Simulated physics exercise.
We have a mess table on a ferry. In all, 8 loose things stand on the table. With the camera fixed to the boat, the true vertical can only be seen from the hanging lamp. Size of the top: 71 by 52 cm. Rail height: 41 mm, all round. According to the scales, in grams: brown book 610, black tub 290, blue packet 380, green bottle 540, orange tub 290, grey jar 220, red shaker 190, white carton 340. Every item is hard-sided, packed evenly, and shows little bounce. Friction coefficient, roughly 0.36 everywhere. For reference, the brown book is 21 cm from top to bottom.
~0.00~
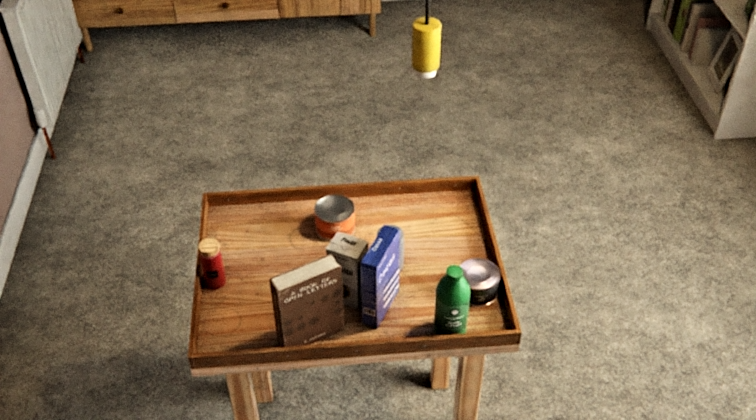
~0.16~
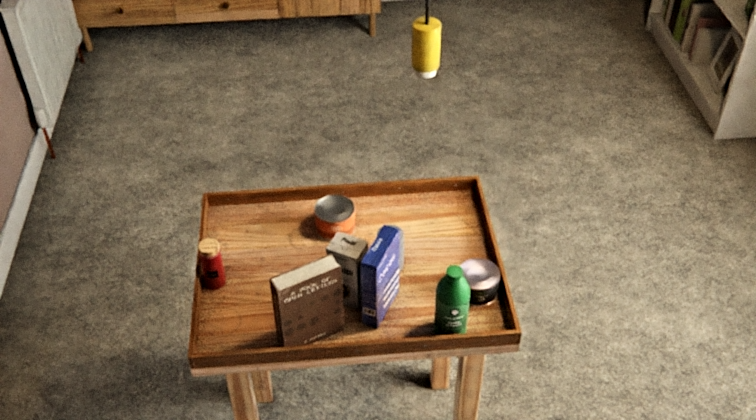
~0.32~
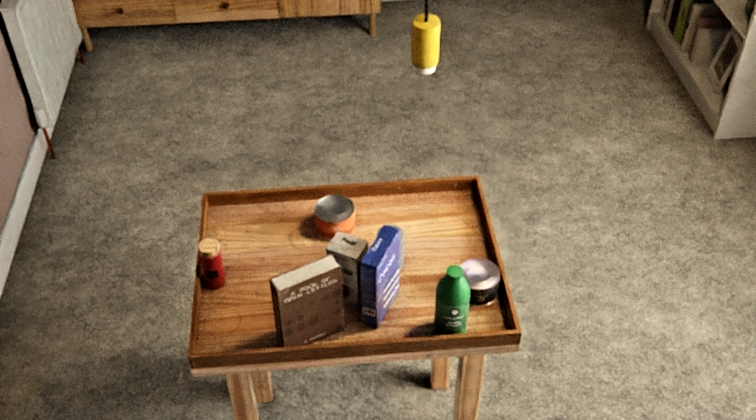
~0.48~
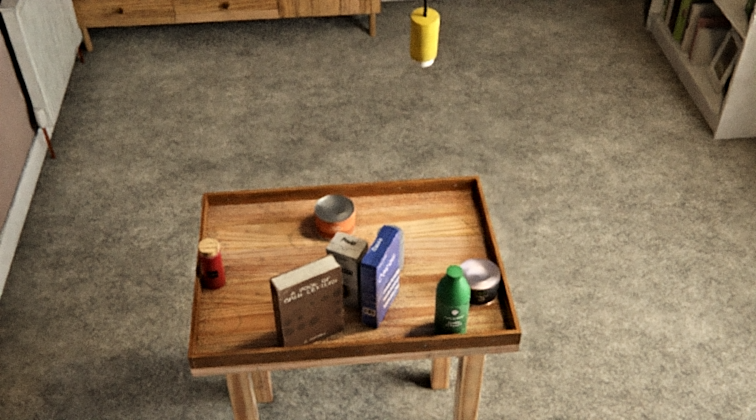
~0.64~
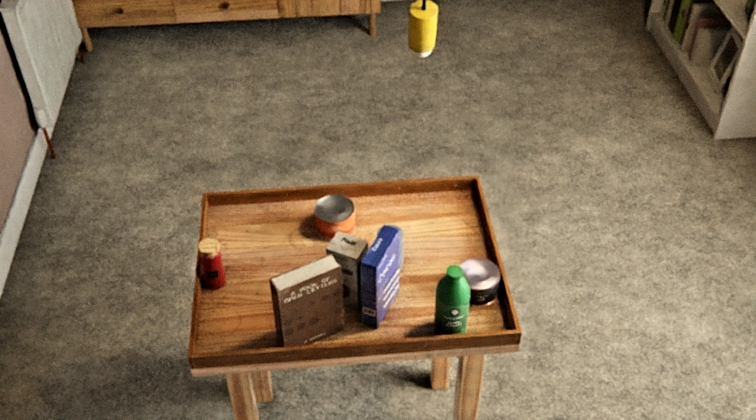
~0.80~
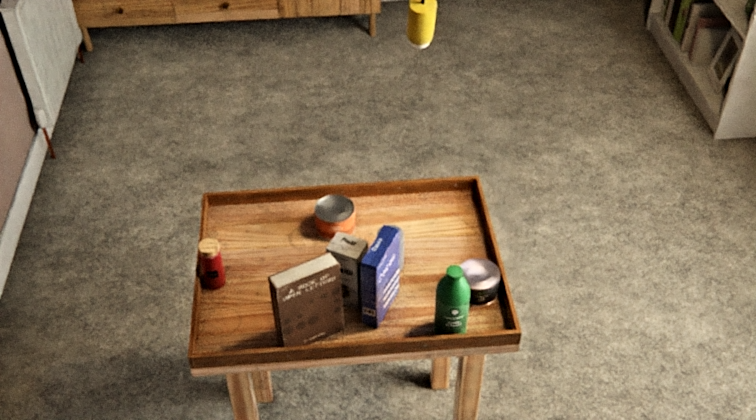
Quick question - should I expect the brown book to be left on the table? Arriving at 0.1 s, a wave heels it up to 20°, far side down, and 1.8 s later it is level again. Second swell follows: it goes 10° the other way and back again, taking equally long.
Yes, it will be.
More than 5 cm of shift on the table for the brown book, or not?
As for the brown book, it gets displaced.
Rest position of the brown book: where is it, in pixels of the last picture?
It ends near (278, 251).
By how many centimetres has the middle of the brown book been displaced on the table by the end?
I'd put it at about 28 centimetres.
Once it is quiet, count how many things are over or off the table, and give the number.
I count 1.
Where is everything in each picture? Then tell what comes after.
In the first picture, boat level; brown book (309, 305); black tub (478, 282).
In the second picture, boat level; green bottle (452, 302); orange tub (335, 218).
In the third picture, floor tilted 3°, far side down; red shaker (212, 264).
In the fourth picture, floor tilted 8°, far side down; white carton (348, 271); black tub (478, 282).
In the fifth picture, floor tilted 13°, far side down; blue packet (381, 277); green bottle (452, 302).
In the sixth picture, floor tilted 18°, far side down; brown book (308, 304); orange tub (335, 218).
After 1.10 s, floor tilted 19°, far side down; brown book 62° off its base near (290, 284).
After 1.20 s, floor tilted 18°, far side down; brown book on its side near (283, 279).
After 1.50 s, floor tilted 8°, far side down; brown book on its side near (278, 252).
In the end (4.2 s), toppled on the table, brown book; the other 7 under 5 cm from the start. In the last view, brown book near (278, 251).
